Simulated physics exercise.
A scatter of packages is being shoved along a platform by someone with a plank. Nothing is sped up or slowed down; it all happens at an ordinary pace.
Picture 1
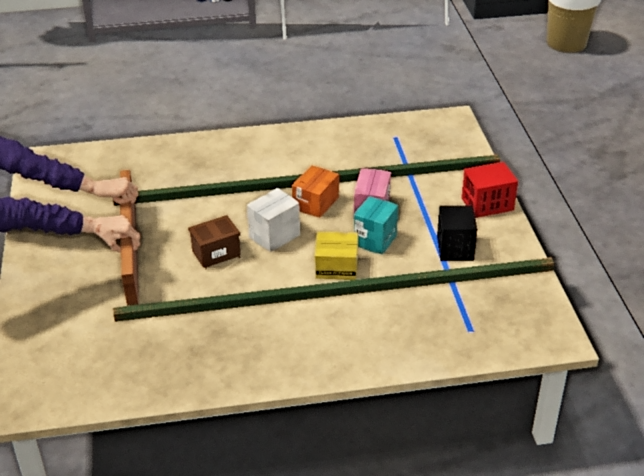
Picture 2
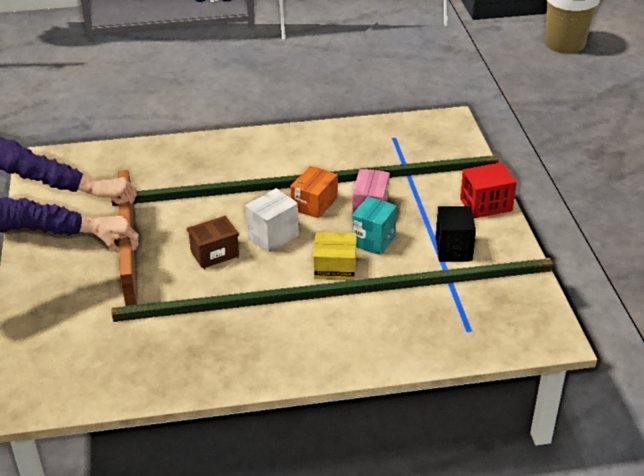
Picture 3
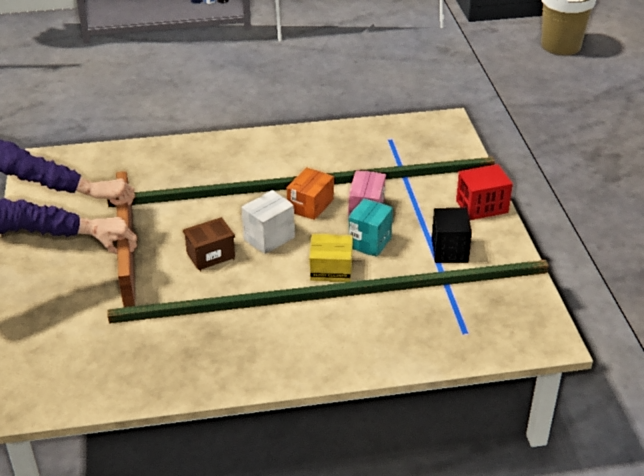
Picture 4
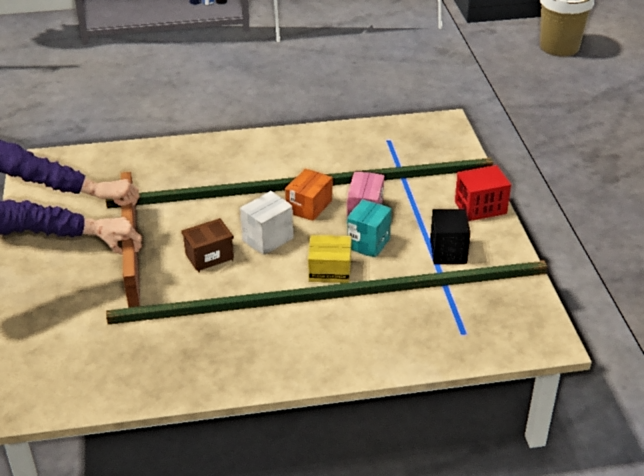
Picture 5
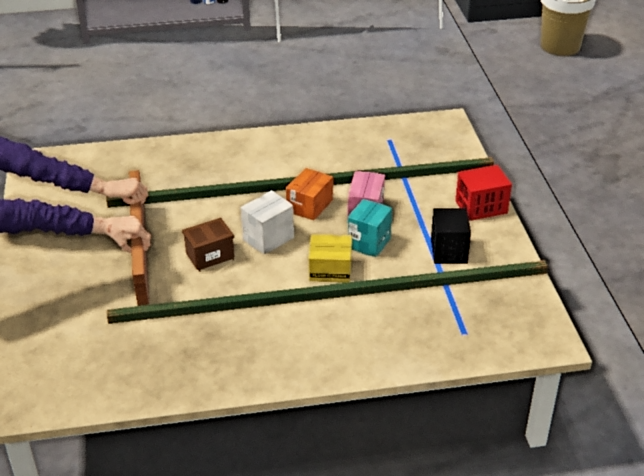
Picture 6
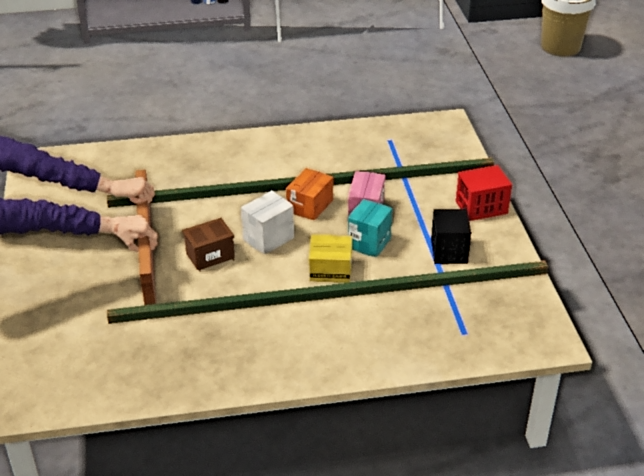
A plank held by two purple-sleeved hands stays nearly still, then slides slightly right between two green rails on a table, while the scattered boxes and crates ahead of it, some near a blue line, remain in place.
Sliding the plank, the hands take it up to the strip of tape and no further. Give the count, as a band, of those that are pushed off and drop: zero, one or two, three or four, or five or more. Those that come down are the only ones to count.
I expect none of them to drop off the edge.
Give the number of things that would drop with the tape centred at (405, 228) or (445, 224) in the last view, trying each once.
Counts: 0, 1.
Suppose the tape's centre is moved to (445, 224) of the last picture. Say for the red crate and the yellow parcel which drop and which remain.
The red crate goes down, the yellow parcel remains in place.
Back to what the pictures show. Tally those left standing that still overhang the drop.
Looks like 1 of them.
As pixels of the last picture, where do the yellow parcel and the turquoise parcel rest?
The yellow parcel stops around (457, 253); the turquoise parcel around (480, 207).
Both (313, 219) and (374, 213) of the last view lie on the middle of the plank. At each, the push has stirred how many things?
First 5 and then 7.
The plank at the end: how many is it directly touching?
4 in contact.
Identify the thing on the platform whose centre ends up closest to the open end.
It is the red crate.
A little later, none off yet; red crate at rest near (483, 193); black crate at rest near (451, 236); pink parcel at rest near (367, 198).
Next, none off yet; red crate at rest near (483, 193); black crate shifted a little near (463, 235); pink parcel shifted about its own width near (412, 192).
When it is over, the number that fall off is zero.
